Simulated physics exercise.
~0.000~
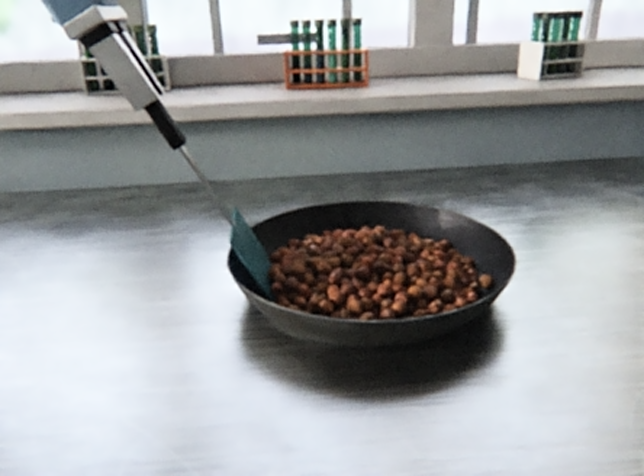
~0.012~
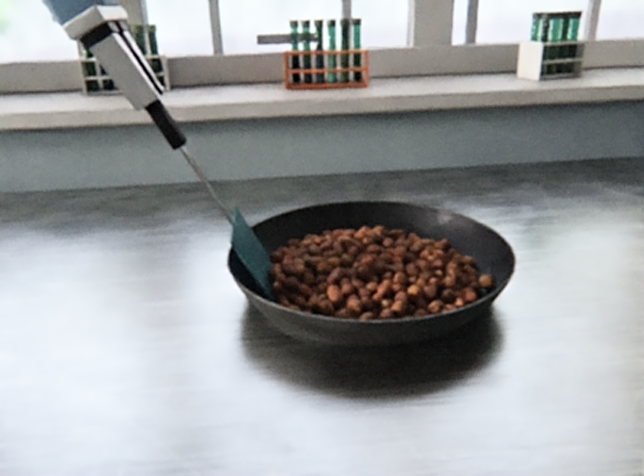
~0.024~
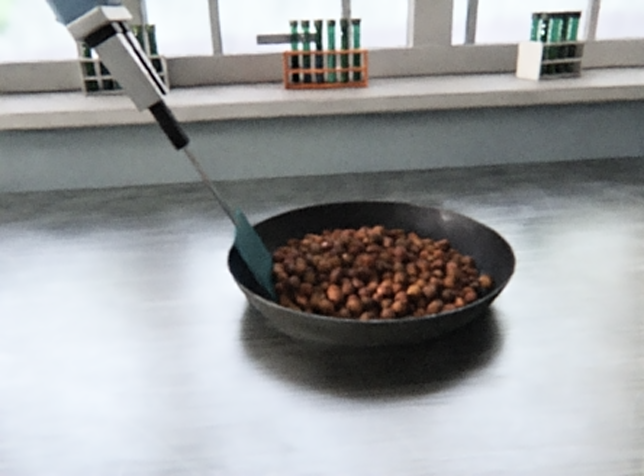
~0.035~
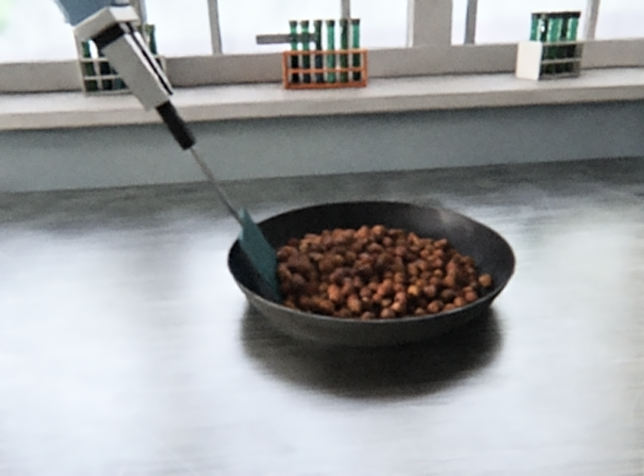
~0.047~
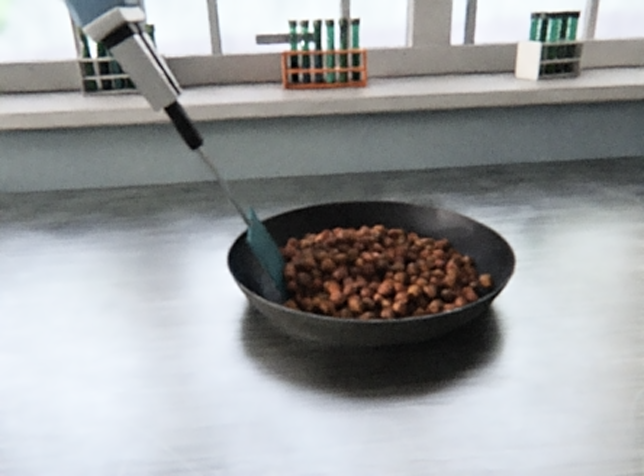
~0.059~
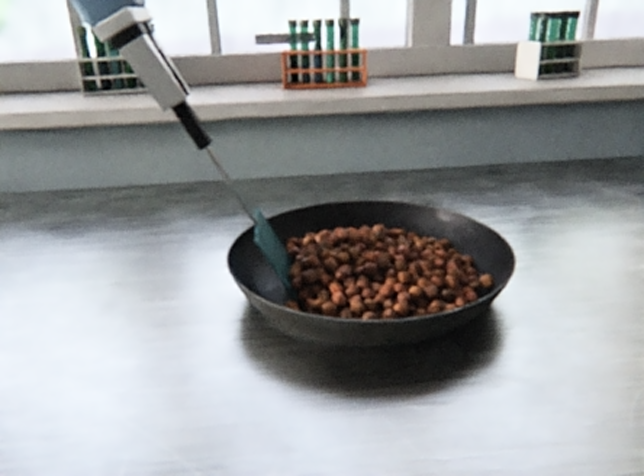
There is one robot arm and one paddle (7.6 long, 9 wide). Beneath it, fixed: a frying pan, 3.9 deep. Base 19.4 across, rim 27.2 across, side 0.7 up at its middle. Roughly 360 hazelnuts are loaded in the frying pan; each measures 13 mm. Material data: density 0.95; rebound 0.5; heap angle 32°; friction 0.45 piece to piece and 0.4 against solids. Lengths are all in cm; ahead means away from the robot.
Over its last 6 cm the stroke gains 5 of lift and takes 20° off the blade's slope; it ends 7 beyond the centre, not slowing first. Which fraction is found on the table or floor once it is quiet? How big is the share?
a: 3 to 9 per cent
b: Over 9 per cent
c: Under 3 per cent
Answer: A.
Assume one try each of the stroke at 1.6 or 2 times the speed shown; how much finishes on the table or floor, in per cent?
Close to 15 and 20 percent respectively.
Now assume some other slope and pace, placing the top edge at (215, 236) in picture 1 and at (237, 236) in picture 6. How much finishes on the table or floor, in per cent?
About 5 per cent.
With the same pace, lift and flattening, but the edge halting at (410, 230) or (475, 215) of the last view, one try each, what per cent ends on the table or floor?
Close to 0 and close to 20 per cent, respectively.
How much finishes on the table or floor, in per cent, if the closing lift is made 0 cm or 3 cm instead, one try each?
It comes to around 0 per cent on the first try and around 0 per cent on the second.
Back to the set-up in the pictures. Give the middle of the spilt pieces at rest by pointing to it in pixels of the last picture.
I'd point to somewhere close to (617, 266).
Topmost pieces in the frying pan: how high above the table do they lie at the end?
Height at the end: Around 5.0 cm.
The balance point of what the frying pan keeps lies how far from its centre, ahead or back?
About 4.5 centimetres ahead.
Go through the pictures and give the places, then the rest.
In the first frame, the paddle top edge at (233, 223), sloping 63°; upper third of the load around (369, 263), from x 275 to 485, top at y 230; 355 in the frying pan.
In the second frame, the paddle top edge at (233, 223), sloping 63°; upper third of the load around (368, 263), from x 275 to 485, top at y 230.
In the third frame, the paddle top edge at (236, 223), sloping 63°; upper third of the load around (365, 263), from x 280 to 485, top at y 230.
In the fourth frame, the paddle top edge at (242, 223), sloping 63°; upper third of the load around (363, 262), from x 280 to 485, top at y 230.
In the fifth frame, the paddle top edge at (249, 223), sloping 63°; upper third of the load around (364, 261), from x 280 to 485, top at y 230.
In the sixth frame, the paddle top edge at (257, 223), sloping 63°; upper third of the load around (362, 260), from x 280 to 485, top at y 230; 355 in the frying pan.
After 0.15 s, sloping 63°, highest piece 4 above the table; 355 in the frying pan.
After 0.24 s, sloping 56°, highest piece 6 above the table; 355 in the frying pan.
After 0.48 s, sloping 43°, highest piece 5 above the table; 337 in the frying pan, 15 on the table or floor, 3 on the blade or in flight.
After 1.53 s, sloping 43°, highest piece 5 above the table; 337 in the frying pan, 18 on the table or floor.
In the end, 337 in the frying pan, 18 on the table or floor. That is 5 % on the table or floor.
